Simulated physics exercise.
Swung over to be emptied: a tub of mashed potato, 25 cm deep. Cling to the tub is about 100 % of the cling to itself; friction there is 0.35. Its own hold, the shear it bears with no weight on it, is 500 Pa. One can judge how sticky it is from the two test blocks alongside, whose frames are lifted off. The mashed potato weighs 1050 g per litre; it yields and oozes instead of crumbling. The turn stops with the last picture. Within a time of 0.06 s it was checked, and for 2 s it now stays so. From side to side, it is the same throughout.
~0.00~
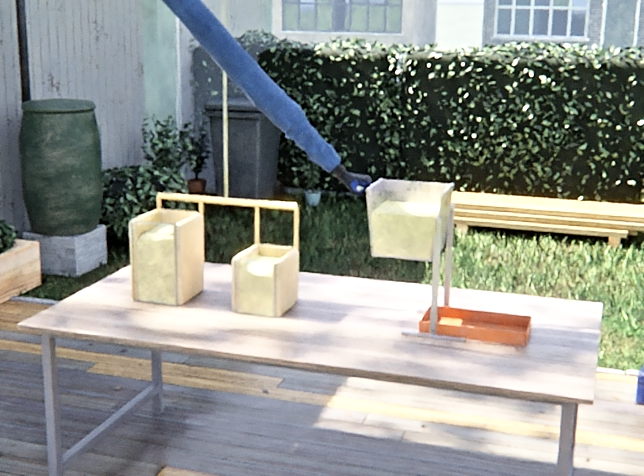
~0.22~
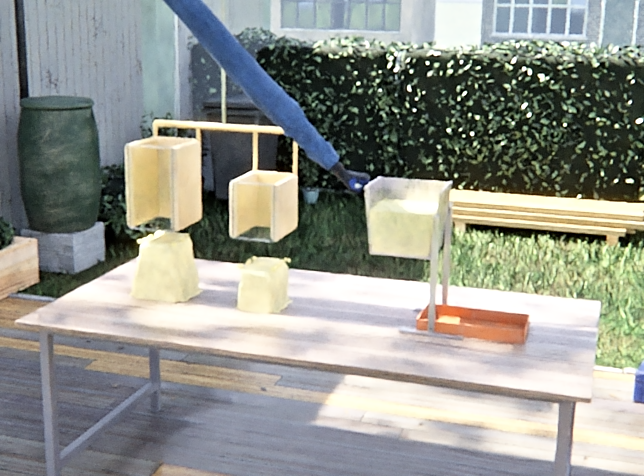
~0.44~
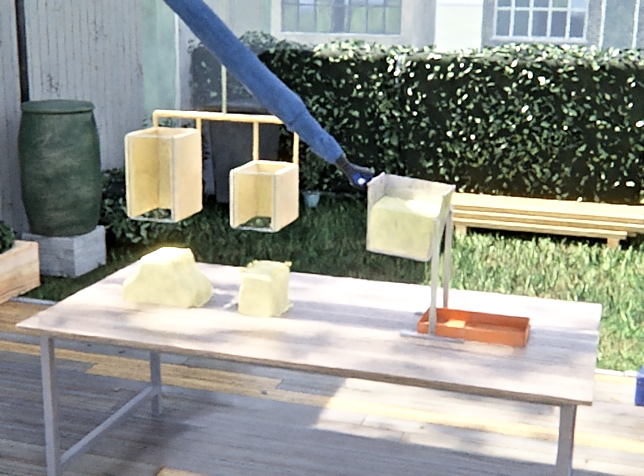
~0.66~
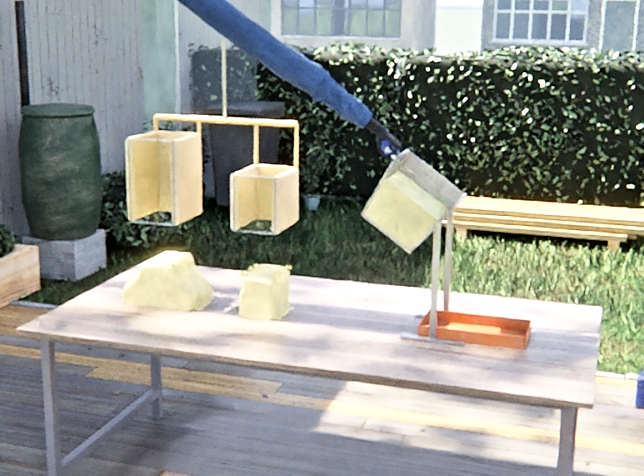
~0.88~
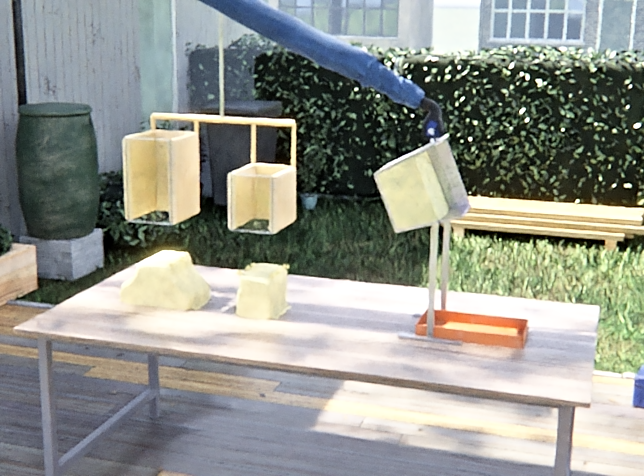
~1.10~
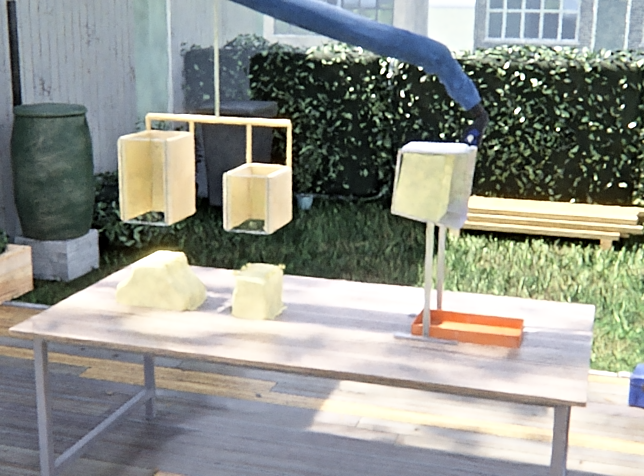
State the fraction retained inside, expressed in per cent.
Retained fraction: About 53 per cent.
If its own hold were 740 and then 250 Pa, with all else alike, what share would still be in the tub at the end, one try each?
First try roughly 100 per cent, second try roughly 35 per cent.
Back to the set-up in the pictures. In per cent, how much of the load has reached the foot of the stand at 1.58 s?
Some 0 % has got all the way down.
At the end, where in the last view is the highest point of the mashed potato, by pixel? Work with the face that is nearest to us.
The highest point is near (419, 192) in the last picture.
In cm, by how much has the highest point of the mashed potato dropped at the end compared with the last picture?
Roughly 14 cm.
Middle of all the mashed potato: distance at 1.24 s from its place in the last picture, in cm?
Around 4 cm.
By 1.24 s, the tub is at 95 degrees and holds 100 %.
By 1.41 s, the tub is at 95 degrees and holds 81 %.
By 1.58 s, the tub is at 95 degrees and holds 59 %.
By 1.75 s, the tub is at 95 degrees and holds 53 %.
By 3.10 s, at the end, the tub is at 95 degrees and holds 53 %.
